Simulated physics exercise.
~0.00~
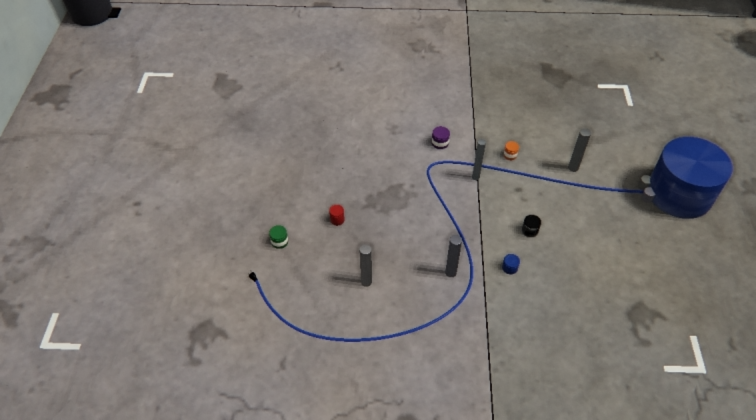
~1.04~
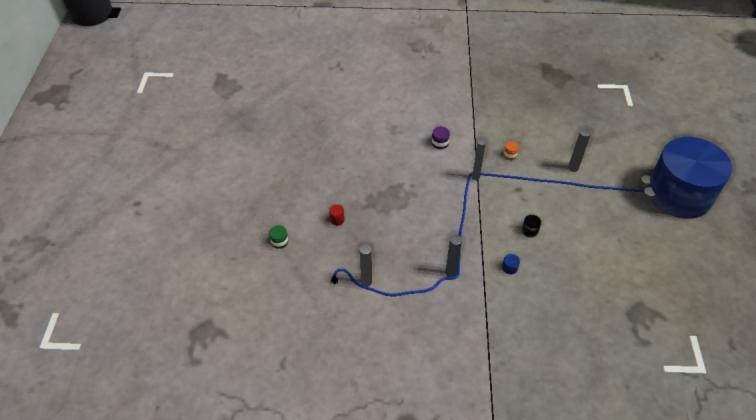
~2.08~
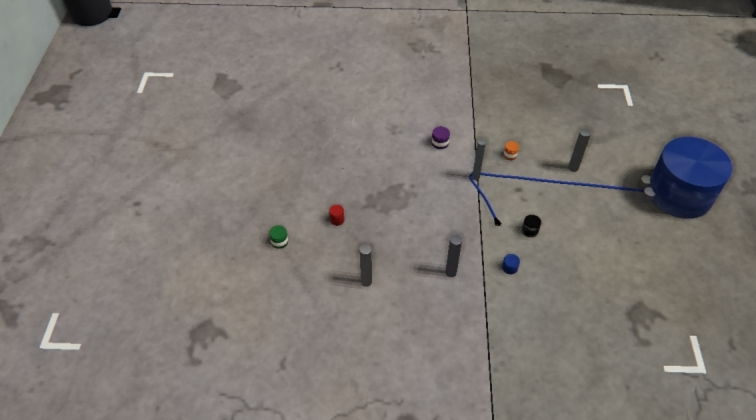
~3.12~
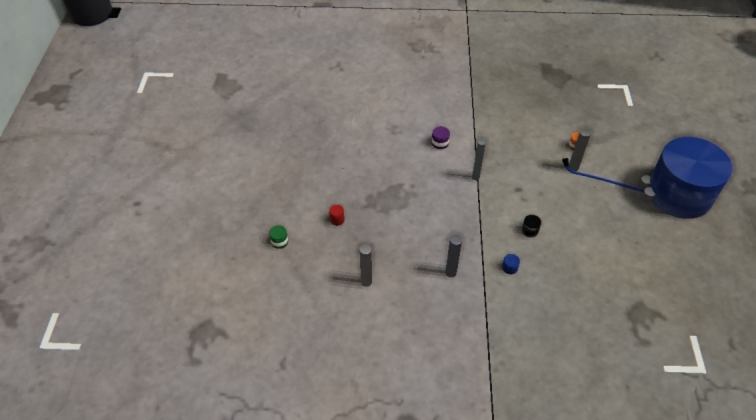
A blue cord retracts around steel posts toward a blue drum, shifting the orange tin right.
